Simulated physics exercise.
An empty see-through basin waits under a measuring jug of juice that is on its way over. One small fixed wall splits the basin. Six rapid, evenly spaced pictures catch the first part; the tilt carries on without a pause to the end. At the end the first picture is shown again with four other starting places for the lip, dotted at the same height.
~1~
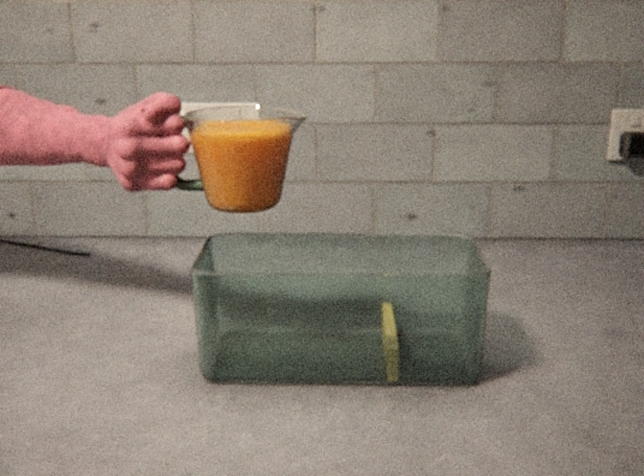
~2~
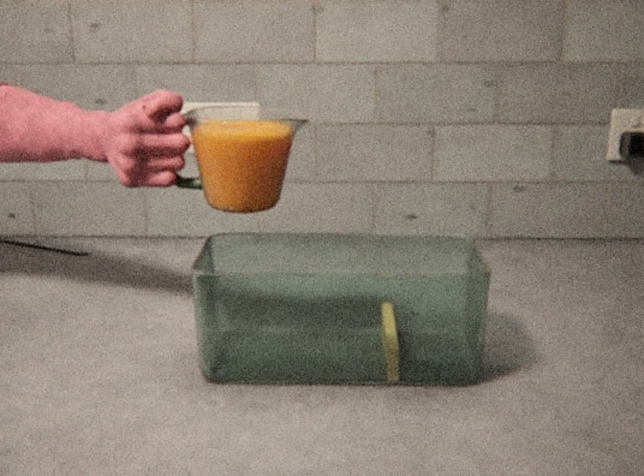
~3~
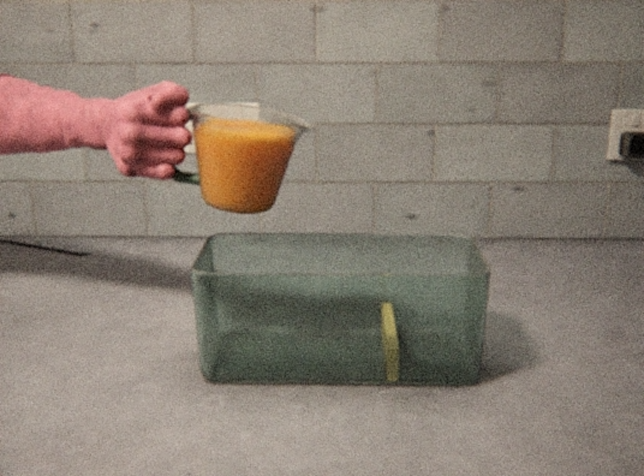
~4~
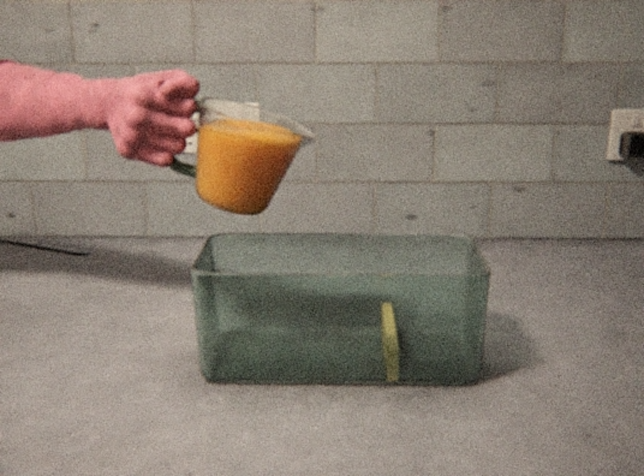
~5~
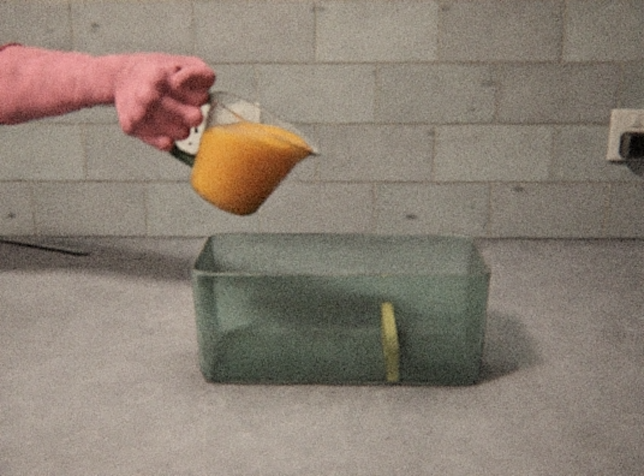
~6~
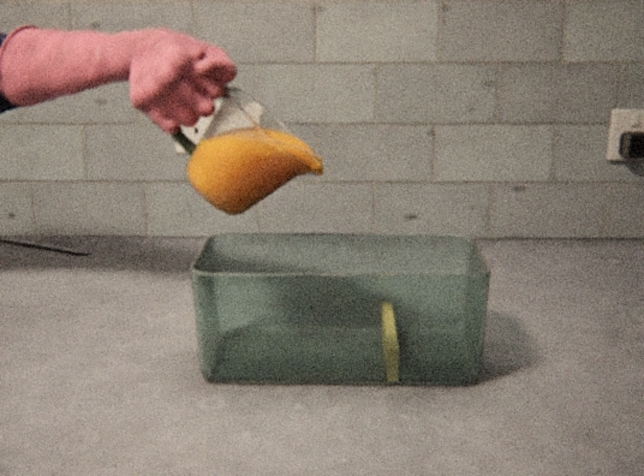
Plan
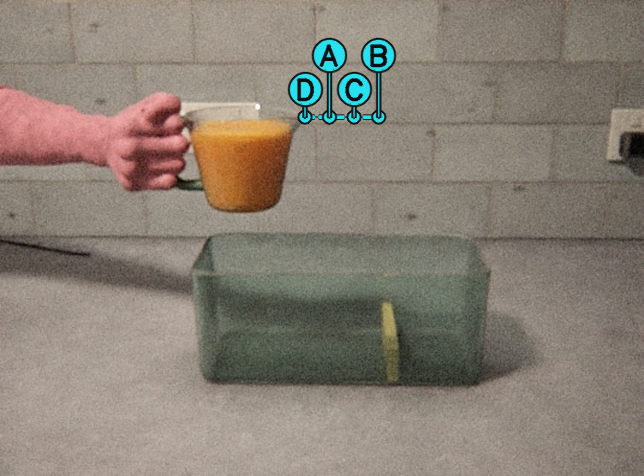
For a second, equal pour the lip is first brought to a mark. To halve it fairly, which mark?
Choose B.
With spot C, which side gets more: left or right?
The left side.
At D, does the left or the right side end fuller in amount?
The left one.
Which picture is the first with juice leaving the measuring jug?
Picture 6.
On the marked copy, A at (329, 117); B at (378, 117); C at (354, 117); D at (305, 117).
For spot A, about 81 % ends left of the wall and 17 % right of it.
For spot B, about 49 % ends left of the wall and 45 % right of it; 6 % is lost outside.
For spot C, about 67 % ends left of the wall and 29 % right of it; 4 % is lost outside.
For spot D, about 82 % ends left of the wall and 13 % right of it; 5 % is lost outside.
